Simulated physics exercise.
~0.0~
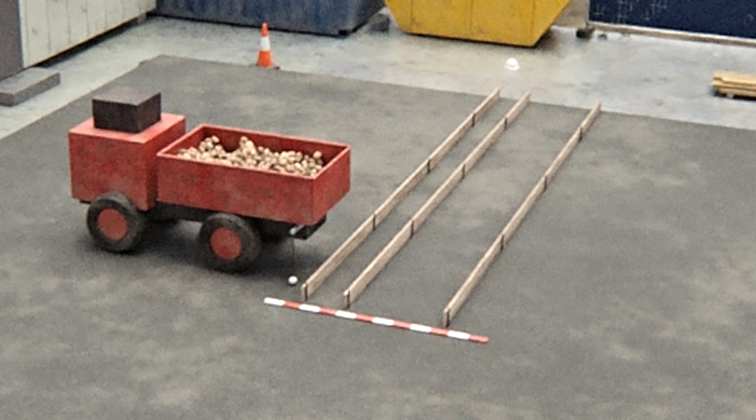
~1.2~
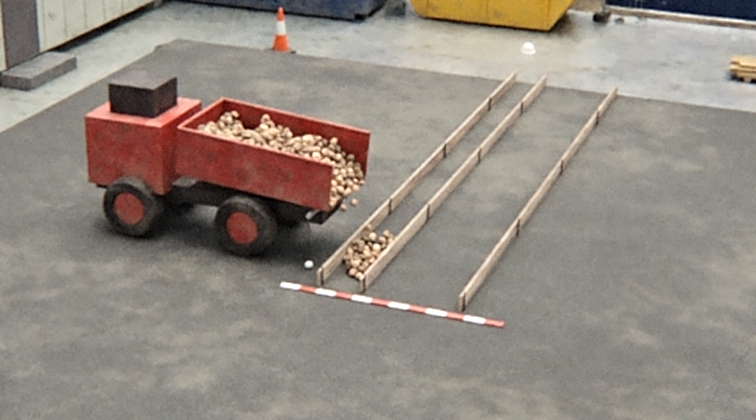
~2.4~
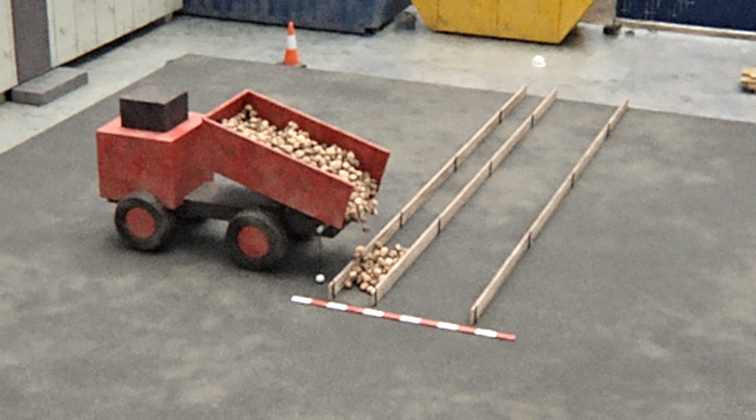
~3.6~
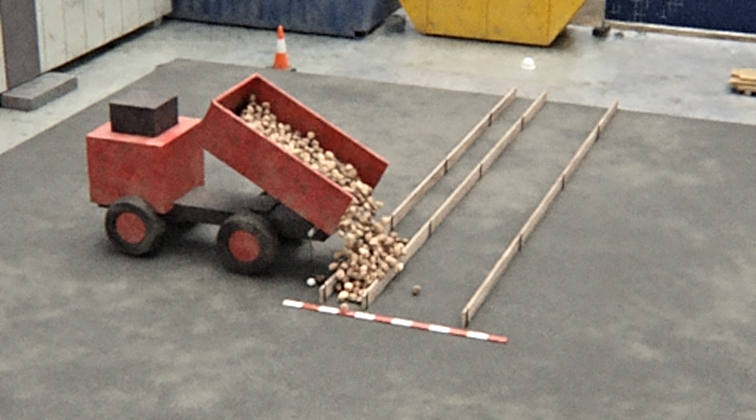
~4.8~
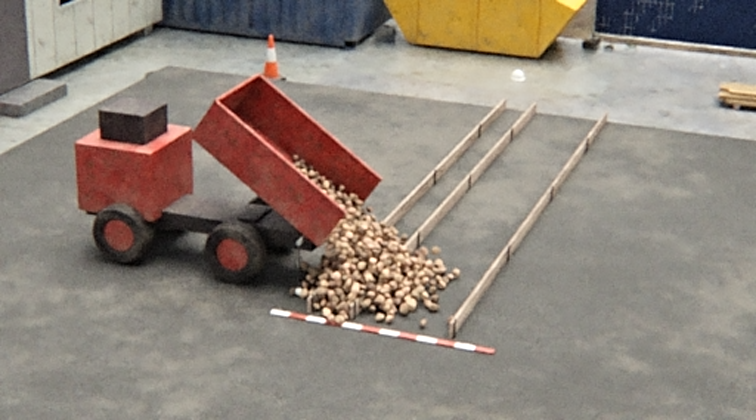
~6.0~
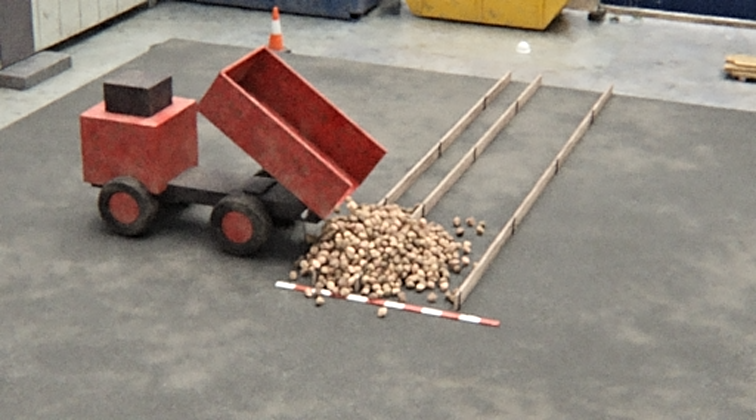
A red trailer bed tips up and pours its stones into a heap across the planks.
